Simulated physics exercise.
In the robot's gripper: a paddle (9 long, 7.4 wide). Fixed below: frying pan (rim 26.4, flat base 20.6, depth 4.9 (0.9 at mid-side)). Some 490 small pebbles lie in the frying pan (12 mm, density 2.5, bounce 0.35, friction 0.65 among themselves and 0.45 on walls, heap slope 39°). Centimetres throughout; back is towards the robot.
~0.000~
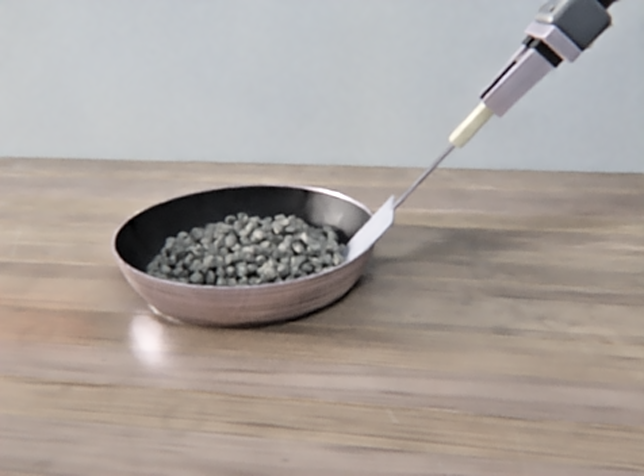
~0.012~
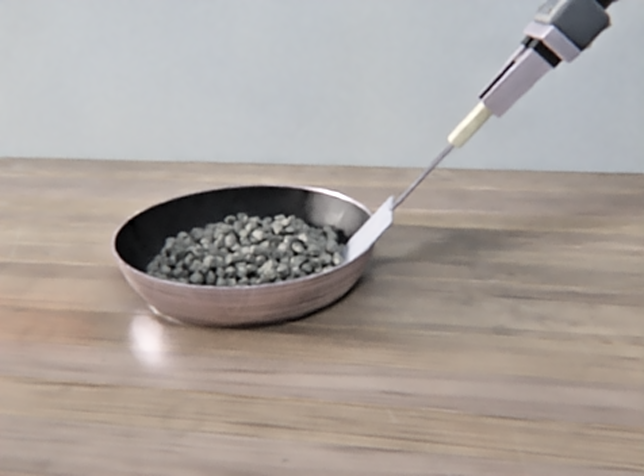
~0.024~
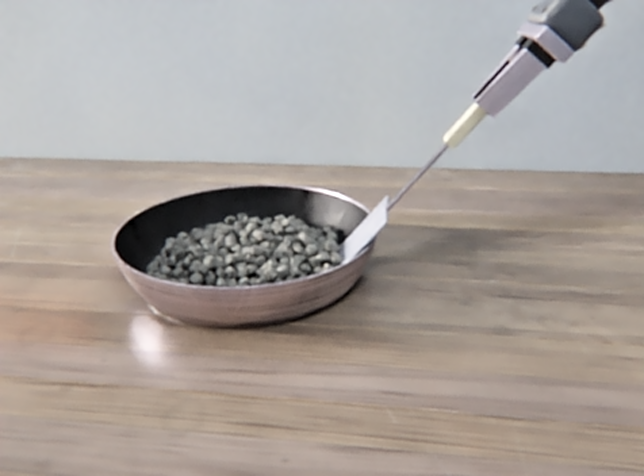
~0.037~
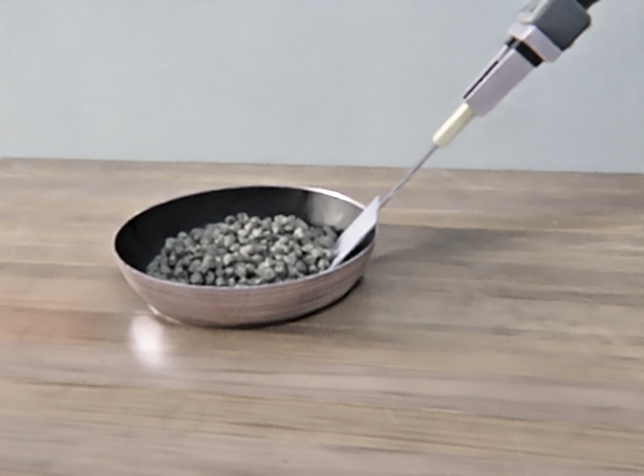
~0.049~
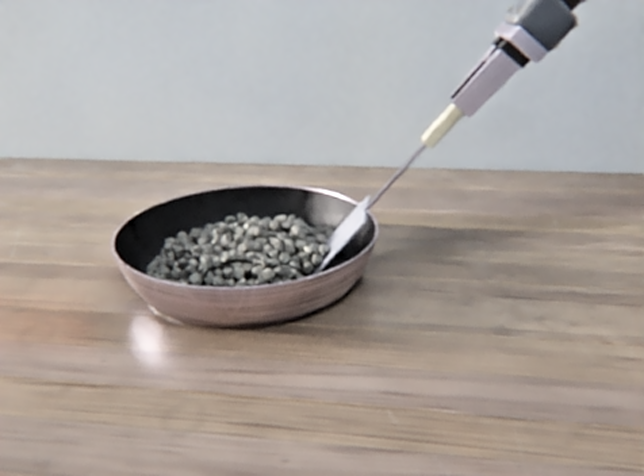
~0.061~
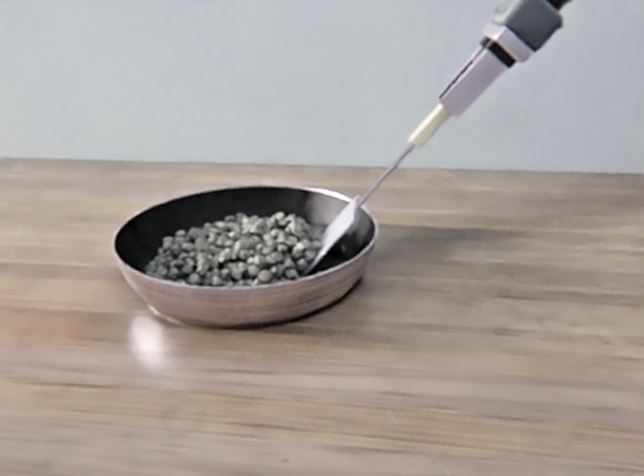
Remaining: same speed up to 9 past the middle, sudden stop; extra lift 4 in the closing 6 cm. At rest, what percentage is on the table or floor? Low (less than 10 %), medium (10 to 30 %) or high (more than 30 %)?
Answer: Medium; 10 to 30 % of the small pebbles finish on the table or floor.
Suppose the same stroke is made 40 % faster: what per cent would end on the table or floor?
Then about 25 per cent.
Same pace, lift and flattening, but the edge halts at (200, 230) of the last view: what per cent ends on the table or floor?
Some 10 per cent.
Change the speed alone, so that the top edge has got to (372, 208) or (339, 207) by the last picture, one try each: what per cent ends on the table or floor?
Some 5 and 25 per cent.
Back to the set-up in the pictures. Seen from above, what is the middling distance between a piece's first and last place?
Roughly 4 cm.
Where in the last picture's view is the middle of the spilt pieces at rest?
At about (23, 259).
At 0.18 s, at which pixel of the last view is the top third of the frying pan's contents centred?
Near (203, 233).
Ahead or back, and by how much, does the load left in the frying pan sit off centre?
About 3.5 cm ahead.
By 0.12 s, sloping 51°, highest piece 5 above the table; 494 in the frying pan.
By 0.18 s, sloping 51°, highest piece 7 above the table; 494 in the frying pan.
By 0.40 s, sloping 51°, highest piece 9 above the table; 397 in the frying pan, 86 on the table or floor, 11 on the blade or in flight.
By 1.45 s, sloping 51°, highest piece 5 above the table; 397 in the frying pan, 97 on the table or floor.
Final count, 397 in the frying pan, 97 on the table or floor. That is 20 % on the table or floor.
